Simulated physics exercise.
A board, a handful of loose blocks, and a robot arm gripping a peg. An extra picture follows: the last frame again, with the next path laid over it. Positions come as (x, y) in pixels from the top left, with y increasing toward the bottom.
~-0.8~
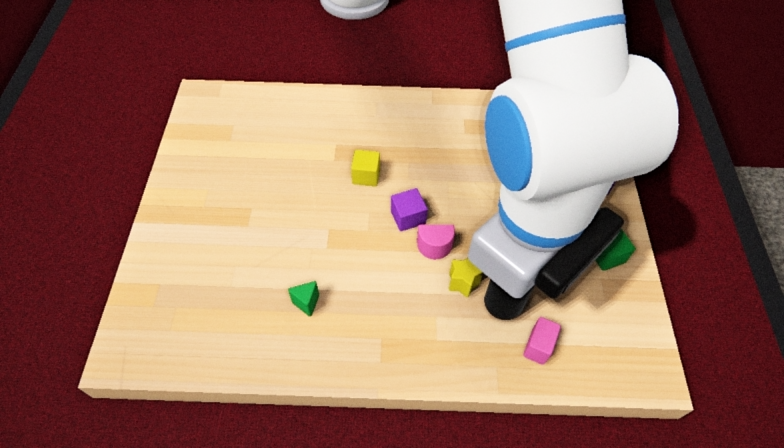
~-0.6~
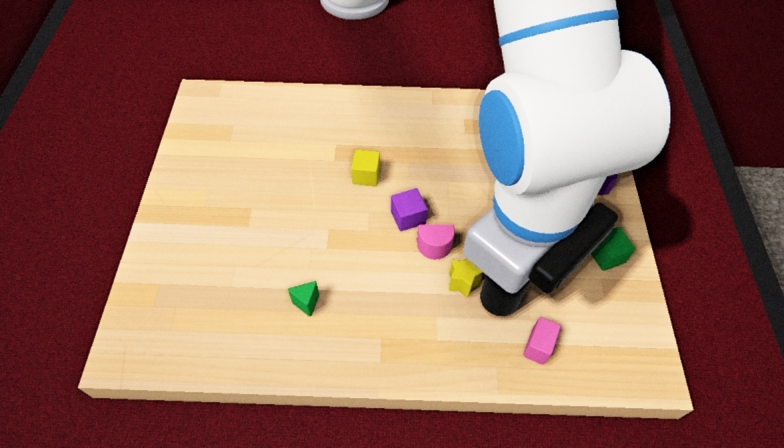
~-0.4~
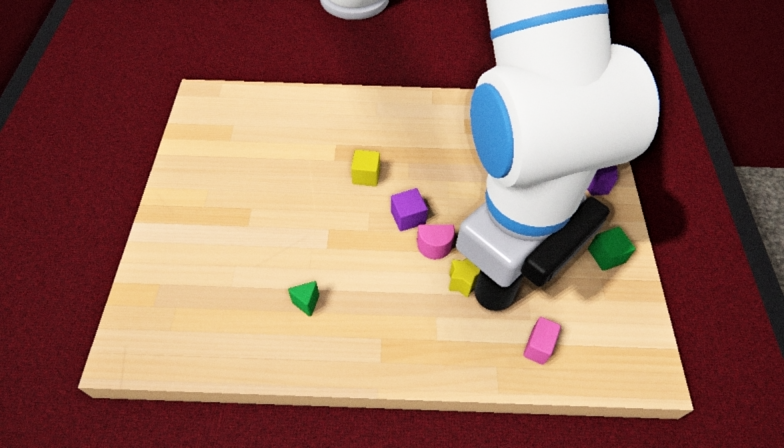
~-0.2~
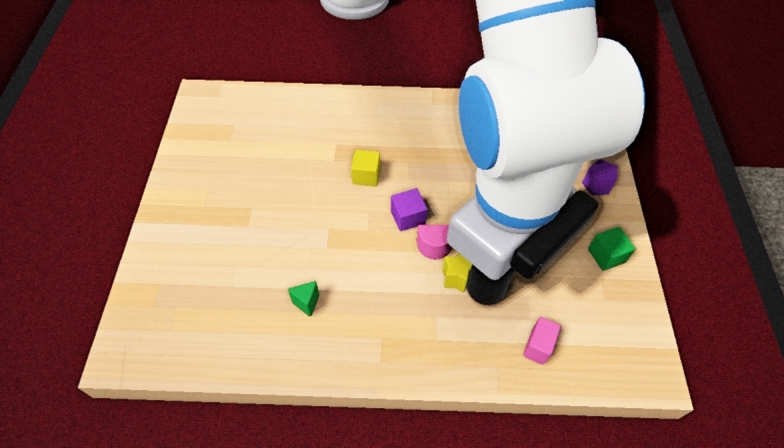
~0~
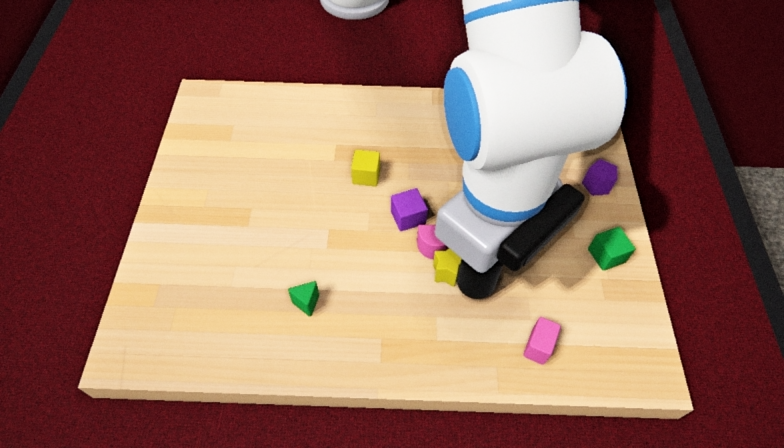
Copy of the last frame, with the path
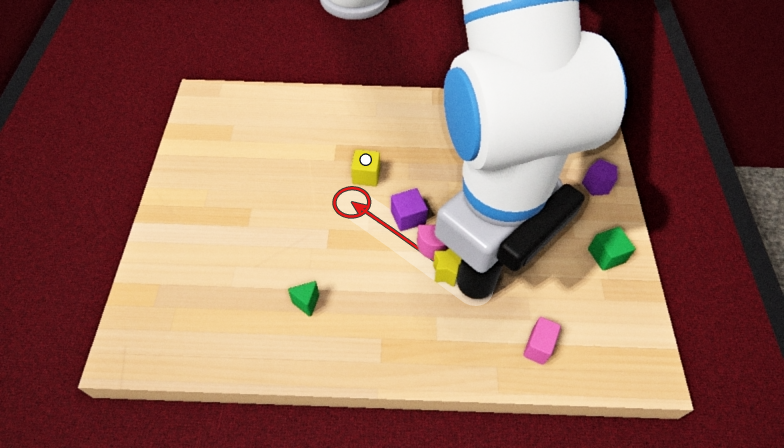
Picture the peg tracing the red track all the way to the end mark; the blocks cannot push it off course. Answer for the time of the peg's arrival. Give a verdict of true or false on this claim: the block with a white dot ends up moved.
My answer: True.
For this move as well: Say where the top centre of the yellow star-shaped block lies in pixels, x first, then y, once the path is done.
The yellow star-shaped block ends near (322, 182).
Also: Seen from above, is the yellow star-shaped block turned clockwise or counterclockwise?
From the top: Counterclockwise.
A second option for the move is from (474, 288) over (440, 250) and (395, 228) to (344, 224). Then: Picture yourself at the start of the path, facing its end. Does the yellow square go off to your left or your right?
It will end up to the right.
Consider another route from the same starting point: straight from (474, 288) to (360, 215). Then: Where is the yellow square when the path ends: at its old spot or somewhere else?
Well, the yellow square shifts from its place.
Path on the board, from (474, 288) directly to (352, 202); the dot is on the yellow square.
The first path, step by step. One third of the way, peg (432, 252); purple square (391, 184), turned 20° clockwise; pink D-shaped block (401, 205); yellow star-shaped block (407, 226).
Two thirds of the way, peg (389, 222); yellow square (355, 142), turned 45° anticlockwise; purple square (376, 158), turned 60° clockwise; pink D-shaped block (366, 176), turned 40° clockwise; yellow star-shaped block (363, 200).
At the end, peg (351, 196); yellow square (353, 135), turned 25° anticlockwise; purple square (376, 156), turned 75° clockwise; pink D-shaped block (347, 161), turned 70° clockwise; yellow star-shaped block (322, 182), turned 20° anticlockwise.
